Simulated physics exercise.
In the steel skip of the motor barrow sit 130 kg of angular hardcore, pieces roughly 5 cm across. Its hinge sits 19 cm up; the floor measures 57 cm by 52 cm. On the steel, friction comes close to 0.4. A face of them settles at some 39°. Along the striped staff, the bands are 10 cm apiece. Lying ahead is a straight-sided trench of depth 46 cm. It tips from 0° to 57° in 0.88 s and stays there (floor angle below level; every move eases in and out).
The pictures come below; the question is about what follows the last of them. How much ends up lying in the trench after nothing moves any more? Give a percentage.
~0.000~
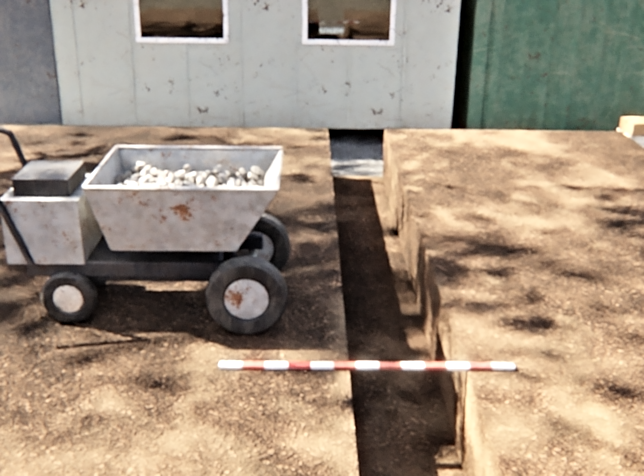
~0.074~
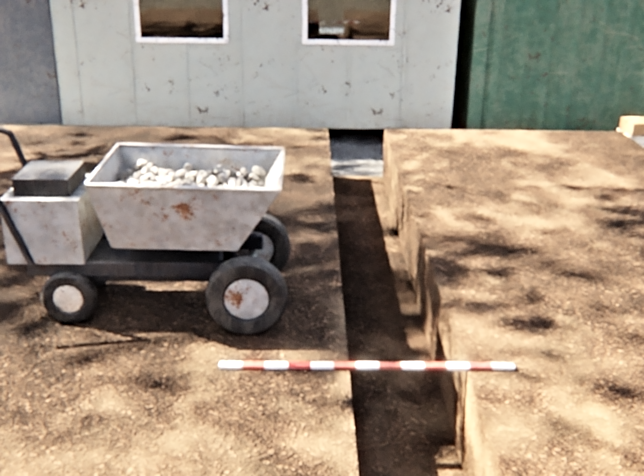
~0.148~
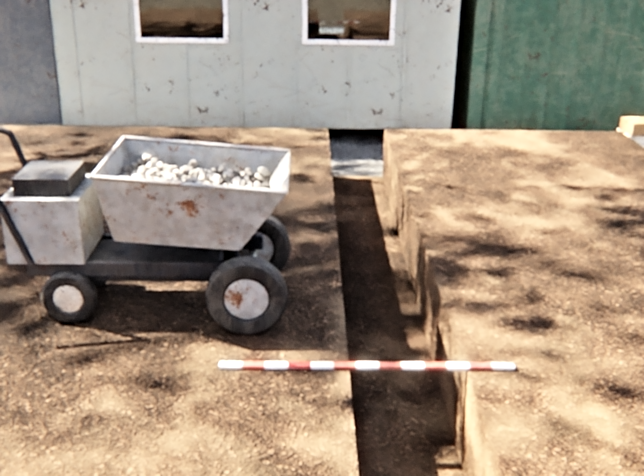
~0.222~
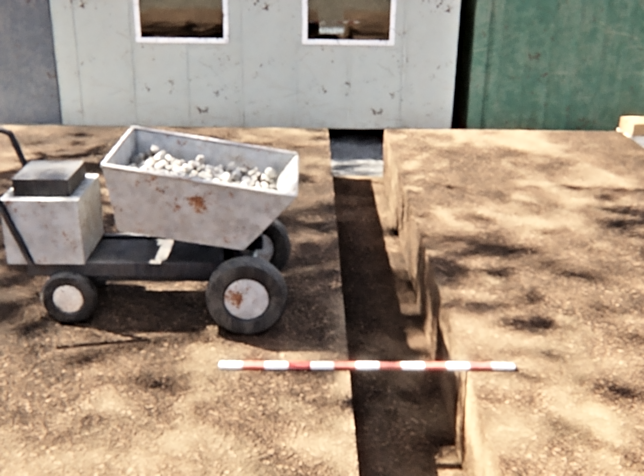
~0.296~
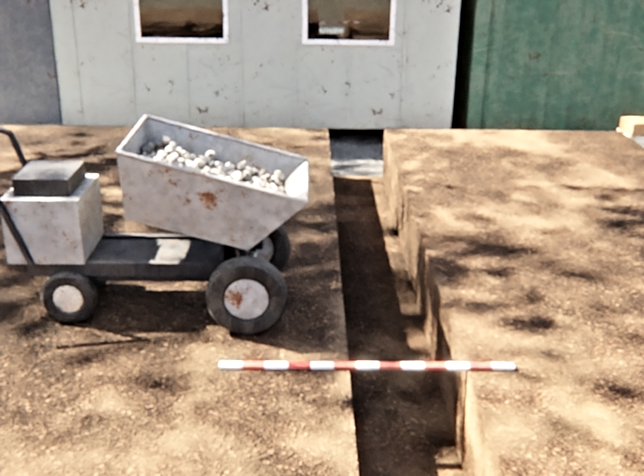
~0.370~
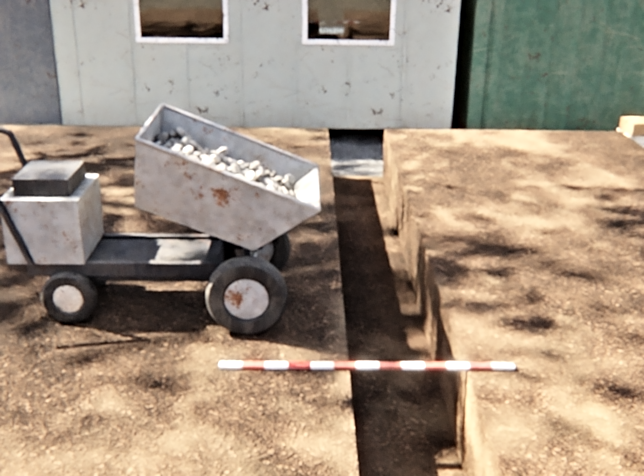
A share of about 19 per cent.
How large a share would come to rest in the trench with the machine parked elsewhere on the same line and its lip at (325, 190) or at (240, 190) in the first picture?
That gives roughly 15 per cent and roughly 20 per cent.
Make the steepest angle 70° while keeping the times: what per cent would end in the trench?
It would be near 65 per cent.
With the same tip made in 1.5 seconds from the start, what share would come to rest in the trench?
Trench share: Approx. 10%.
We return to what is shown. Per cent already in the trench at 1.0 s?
I'd say near 0 per cent at that time.
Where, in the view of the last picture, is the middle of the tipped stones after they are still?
Somewhere near pixel (411, 385).
After 0.7 s the floor is at 48°; 100 % in the skip; the foremost stones are at (329, 230).
After 1.0 s the floor is at 57°; 98 % in the skip, 2 % in the trench; the foremost stones are at (388, 274).
After 1.3 s the floor is at 57°; 86 % in the skip, 14 % in the trench; the foremost stones are at (438, 379).
After 3.3 s the floor is at 57°; 81 % in the skip, 19 % in the trench; the foremost stones are at (439, 388).
